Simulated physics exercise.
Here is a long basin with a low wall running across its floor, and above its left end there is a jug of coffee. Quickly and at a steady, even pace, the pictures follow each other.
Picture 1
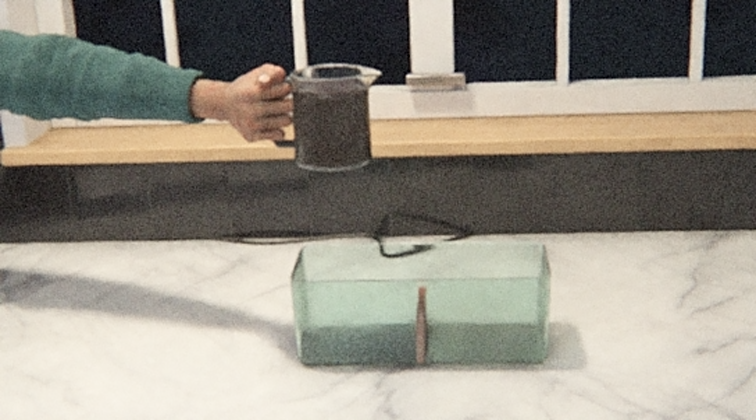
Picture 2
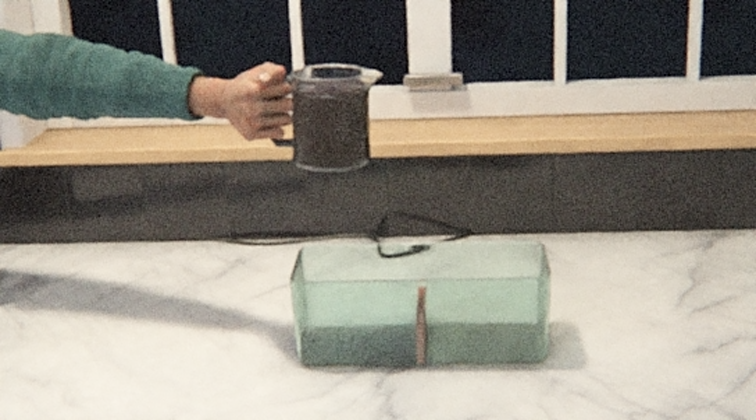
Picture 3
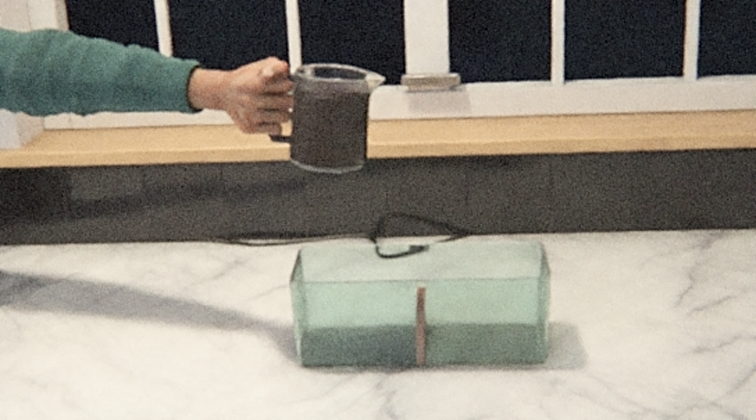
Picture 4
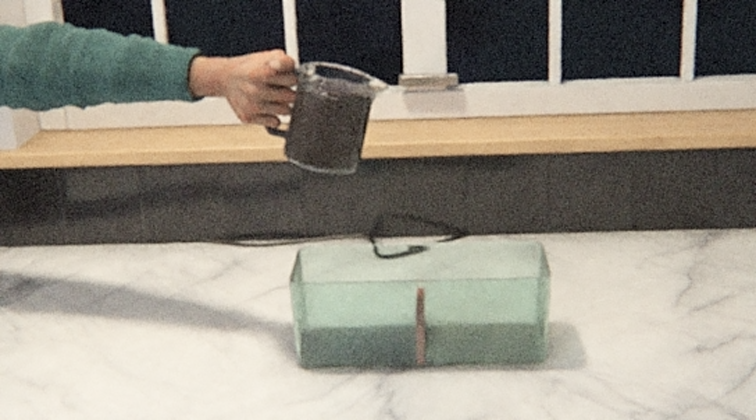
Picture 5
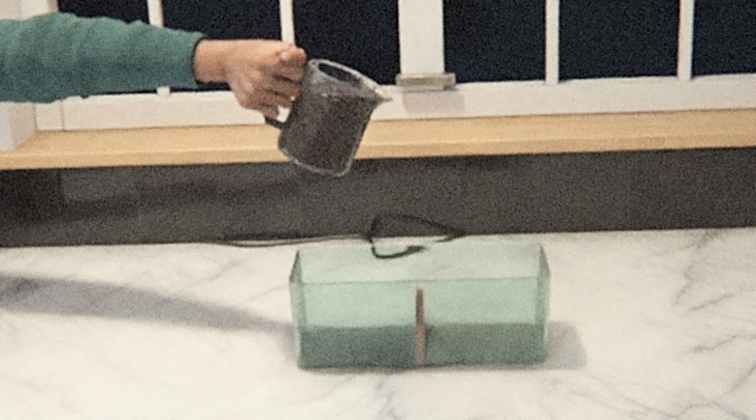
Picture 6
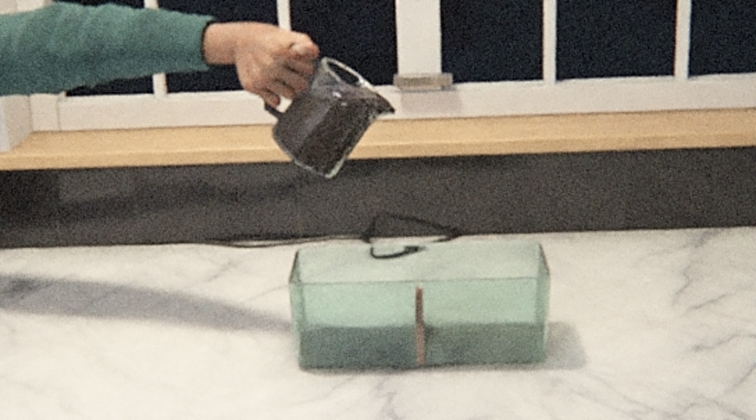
A hand in a green sleeve reaches in from the left, holding a clear jug of dark coffee above a white marbled counter, seen from the front and slightly above. Below sits a long pale green basin with a low brownish wall inside, before a dark cord, wooden sill and white-framed window. The hand tilts the jug rightward, slowly then more steeply, while the basin stays still.
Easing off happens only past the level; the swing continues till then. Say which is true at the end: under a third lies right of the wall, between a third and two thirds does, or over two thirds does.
Over two thirds lies right of the wall.
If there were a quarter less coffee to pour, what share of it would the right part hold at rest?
About 80 %.
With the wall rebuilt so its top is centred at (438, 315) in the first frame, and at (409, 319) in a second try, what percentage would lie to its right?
Around 55 percent in try one and around 90 percent in try two.
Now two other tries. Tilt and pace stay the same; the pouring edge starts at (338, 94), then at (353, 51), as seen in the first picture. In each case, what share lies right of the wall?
The first gives 5 %, the second 45 %.
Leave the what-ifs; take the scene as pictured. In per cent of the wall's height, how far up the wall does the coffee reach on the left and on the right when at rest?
10 % left, 50 % right.
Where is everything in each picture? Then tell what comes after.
It leans 0°; its right rim is at (381, 72); the coffee meets the walls at (295, 87) and (368, 84); the long basin's rim runs from (296, 264) to (547, 260); the wall's top is at (421, 305), in the first frame.
It leans 2°; its right rim is at (382, 74); the coffee meets the walls at (294, 86) and (368, 85), in the second frame.
It leans 7°; its right rim is at (385, 79); the coffee meets the walls at (297, 85) and (370, 87), in the third frame.
It leans 15°; its right rim is at (390, 87); the coffee meets the walls at (298, 93) and (375, 89), in the fourth frame.
It leans 25°; its right rim is at (394, 98); the coffee meets the walls at (292, 105) and (383, 93), in the fifth frame.
It leans 38°; its right rim is at (396, 113); the coffee meets the walls at (286, 111) and (385, 102); 1 per cent is over the edge, in the sixth frame.
A moment on, the jug is tipped right over and 51 per cent is still to pour, 0 is left of the wall and 12 right of it.
Next, the jug is tipped right over and 9 per cent is still to pour, 5 is left of the wall and 64 right of it.
Then the jug is tipped right over and 0 per cent is still to pour, 11 is left of the wall and 83 right of it.
Later the jug is tipped right over and 0 per cent is still to pour, 13 is left of the wall and 84 right of it.
In the end 13 per cent lies left of the wall, 84 right of it and 3 outside.
